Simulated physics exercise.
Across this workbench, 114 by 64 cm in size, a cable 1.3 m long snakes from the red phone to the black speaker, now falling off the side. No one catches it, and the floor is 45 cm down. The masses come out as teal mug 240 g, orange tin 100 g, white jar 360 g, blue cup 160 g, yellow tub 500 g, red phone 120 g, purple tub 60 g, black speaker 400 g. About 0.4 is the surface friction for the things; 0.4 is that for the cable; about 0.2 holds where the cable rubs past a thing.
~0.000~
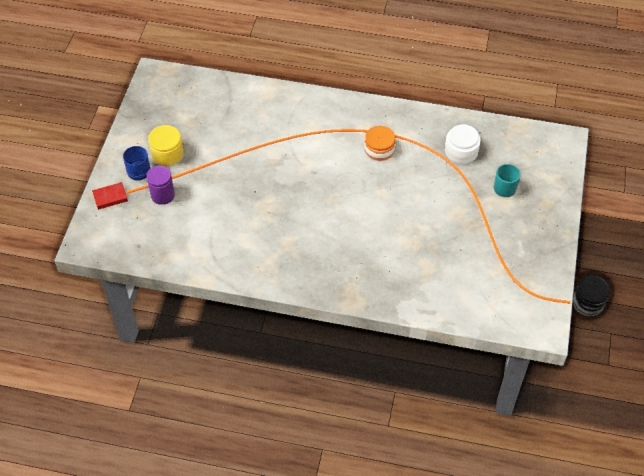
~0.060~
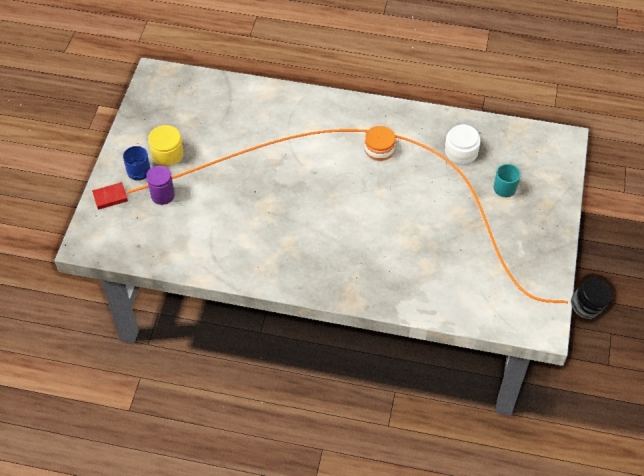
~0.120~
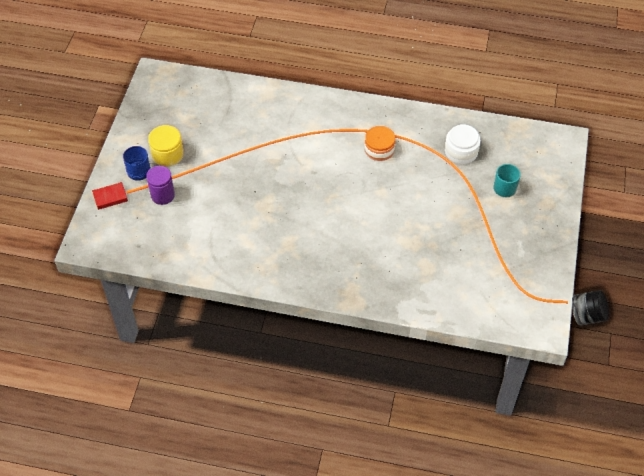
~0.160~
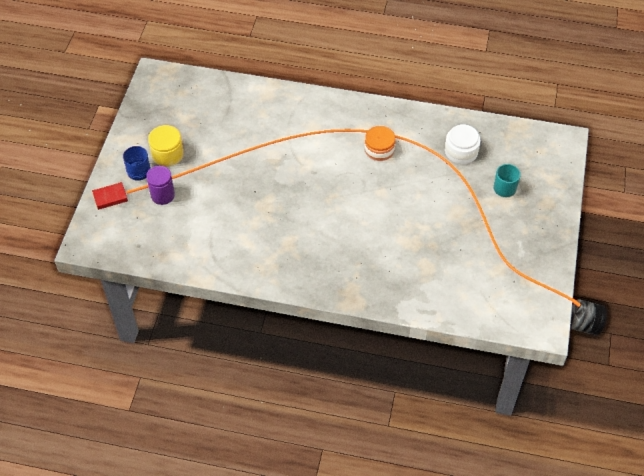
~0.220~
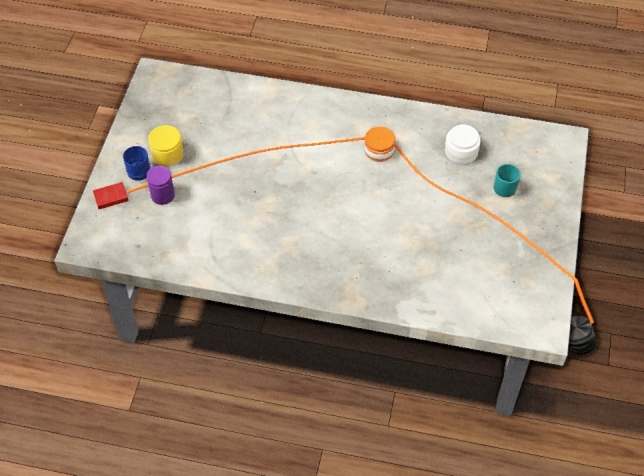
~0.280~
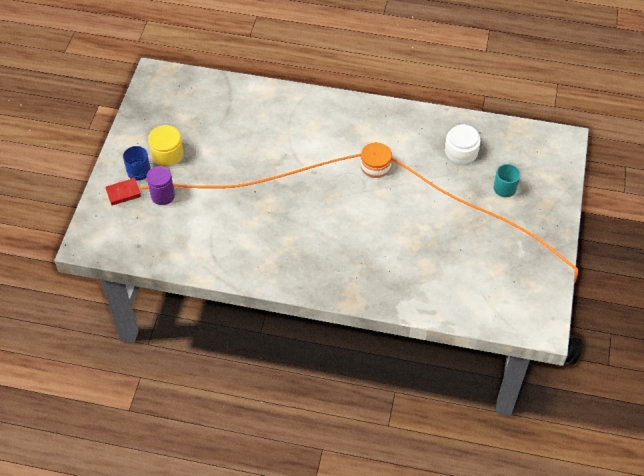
In this clip, a black cylindrical object drops beside the right edge of a pale table, pulling the attached orange cable taut across the surface, shifting the orange tin slightly, and dragging the red block rightward toward the purple tub.
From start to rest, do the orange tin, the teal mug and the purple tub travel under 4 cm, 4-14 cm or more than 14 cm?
As I see it, the orange tin is left far from its place; the teal mug is left almost in its place; the purple tub is left a fair distance from its place.
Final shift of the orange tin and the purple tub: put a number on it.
For the orange tin it's 40 cm, while the purple tub comes to 10 cm.
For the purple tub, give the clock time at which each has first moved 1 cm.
Purple tub at about 0.36 s on the clock.
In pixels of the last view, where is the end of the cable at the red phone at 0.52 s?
Near (193, 186).
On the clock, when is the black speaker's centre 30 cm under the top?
At about 0.34 s.
After 0.5 s, the cable's tail end at (193, 186); orange tin 32 cm off its start, purple tub 9 cm off its start, red phone 15 cm off its start.
After 0.7 s, the cable's tail end at (196, 186); orange tin 41 cm off its start, purple tub 9 cm off its start, red phone 16 cm off its start.
After 1.0 s, the cable's tail end at (196, 186); orange tin 41 cm off its start at (363, 284), purple tub 9 cm off its start at (198, 182), red phone 16 cm off its start at (179, 182).
After 1.2 s, the cable's tail end at (196, 186); orange tin 41 cm off its start, purple tub 9 cm off its start, red phone 16 cm off its start.
After 2.4 s, the cable's tail end at (196, 186); orange tin 41 cm off its start at (363, 284), purple tub 9 cm off its start at (198, 182), teal mug 0 cm off its start at (509, 173), red phone 16 cm off its start at (179, 182).
